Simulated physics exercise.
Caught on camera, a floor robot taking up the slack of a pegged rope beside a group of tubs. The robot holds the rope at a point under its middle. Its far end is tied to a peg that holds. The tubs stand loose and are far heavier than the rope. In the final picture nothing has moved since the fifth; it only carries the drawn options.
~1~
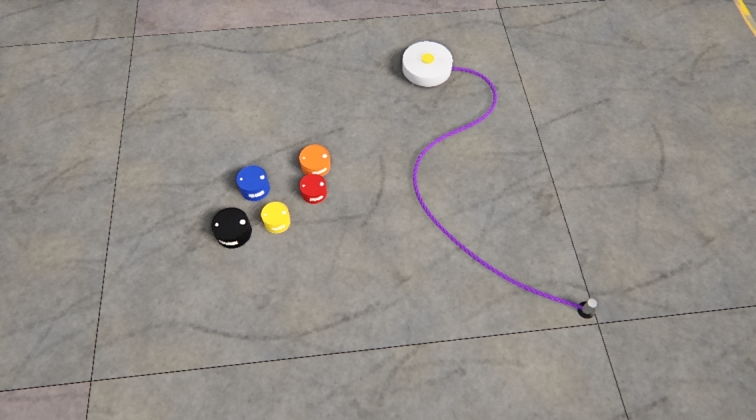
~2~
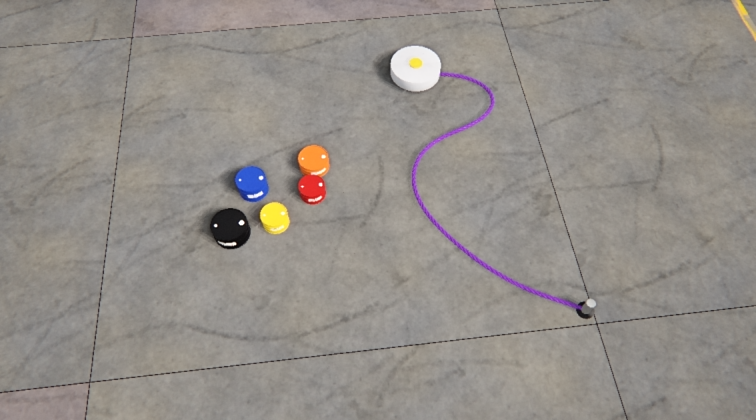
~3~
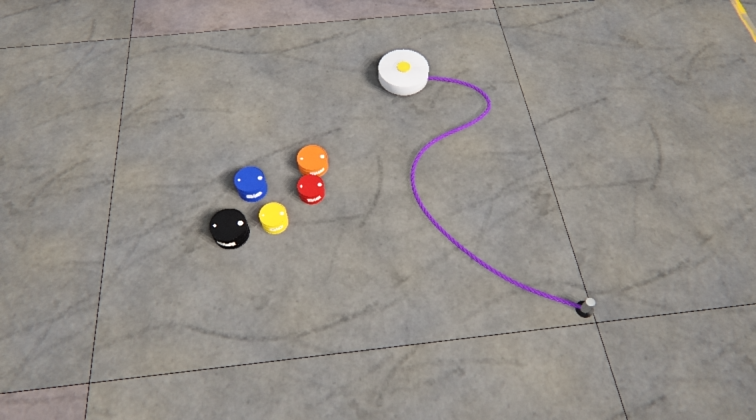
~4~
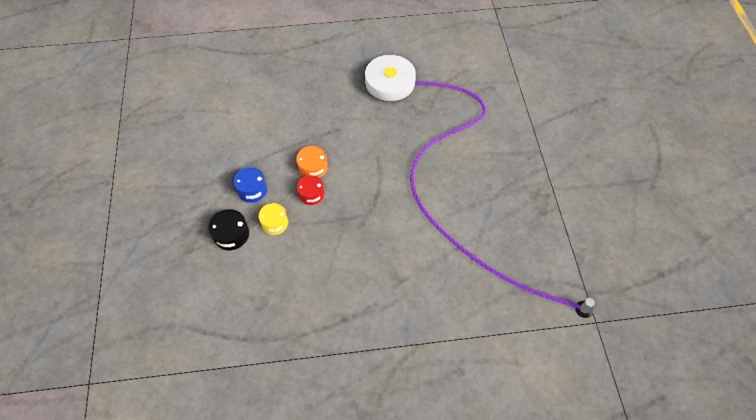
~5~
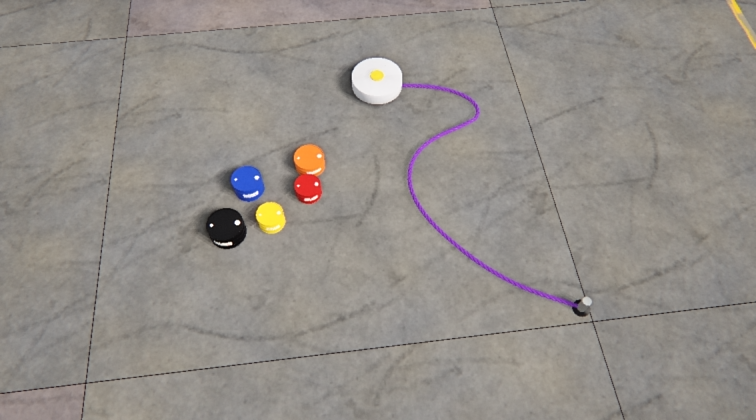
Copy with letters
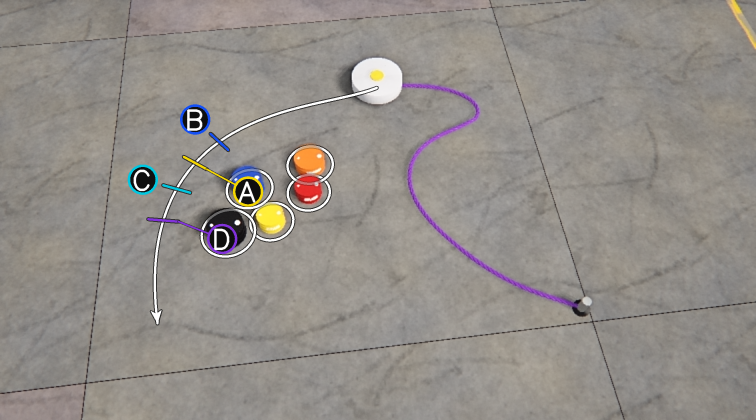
In the video, a round white robot with a yellow centre slides slowly left across a grey floor, trailing a curved purple rope fixed to a small peg, while five colourful tubs with faces sit still nearby.
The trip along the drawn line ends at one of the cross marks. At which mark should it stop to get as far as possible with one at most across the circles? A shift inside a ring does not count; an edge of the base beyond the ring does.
Mark D.
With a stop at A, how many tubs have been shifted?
By then, none.
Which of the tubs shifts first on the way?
The orange tub.
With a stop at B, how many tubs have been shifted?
By then, none.
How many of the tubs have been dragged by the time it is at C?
The count is none.
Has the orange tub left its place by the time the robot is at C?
By then, no.
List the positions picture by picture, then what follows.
Robot (427, 65); peg (589, 307); yellow tub (276, 218), in the first frame.
Robot (415, 70); blue tub (252, 184), in the second frame.
Robot (403, 73); orange tub (313, 162), in the third frame.
Robot (390, 79); yellow tub (274, 219), in the fourth frame.
Robot (377, 82); blue tub (248, 184); red tub (308, 189); orange tub (310, 161), in the fifth frame.
On the marked copy, A at (195, 163); B at (219, 142); C at (177, 189); D at (163, 220); the route from (377, 88) via (206, 153) to (158, 324).
Taking D. A third of the way, robot (288, 104).
Two thirds of the way, robot (204, 147).
When it is over, robot (160, 215); orange tub (309, 165); none over the rings.
As for the rest, A is within the limit but short; B is within the limit but short; C is within the limit but short.
